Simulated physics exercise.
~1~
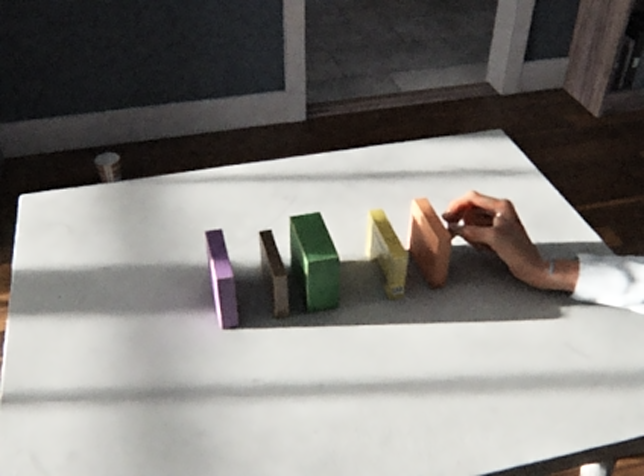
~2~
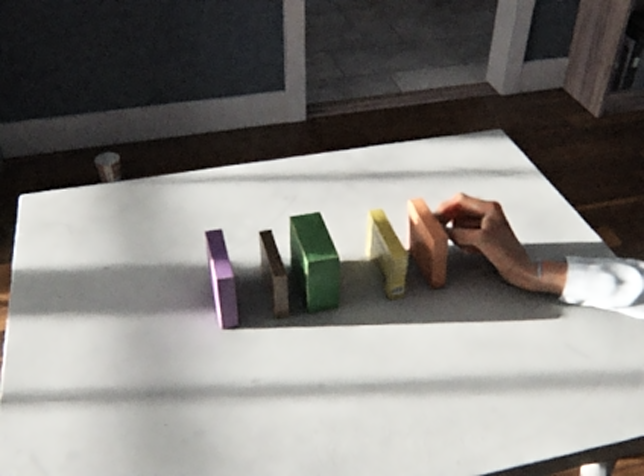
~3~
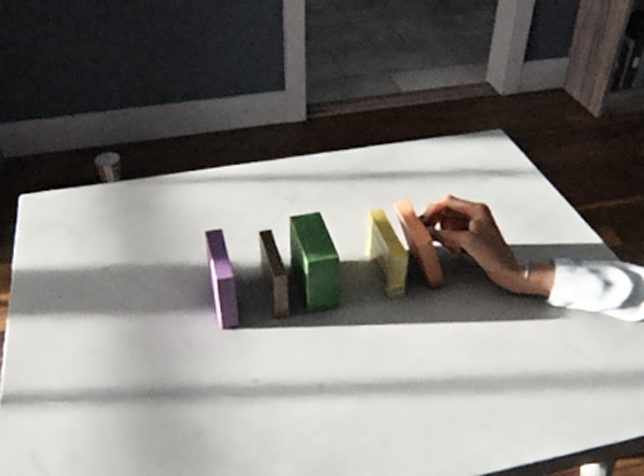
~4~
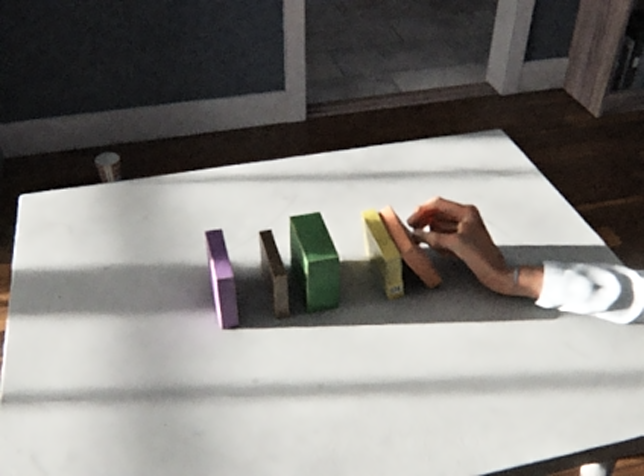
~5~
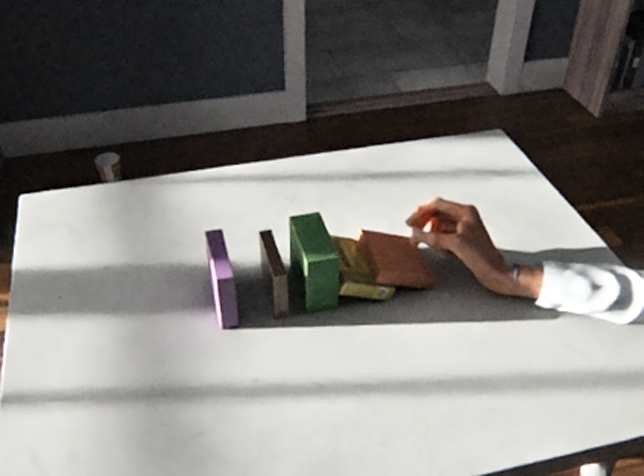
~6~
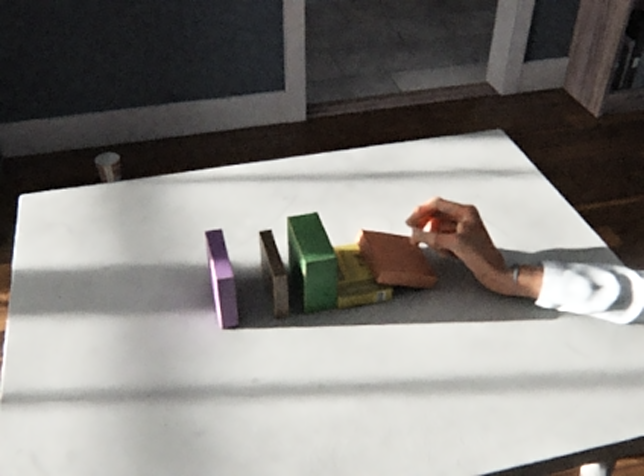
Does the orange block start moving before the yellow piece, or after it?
The orange block moves first, tipping left at the hand's push while the yellow piece is still standing in place. The yellow piece goes over only after that.
Orange block tipping left under a hand's push and toppling a yellow piece, with green, dark and purple pieces left standing.
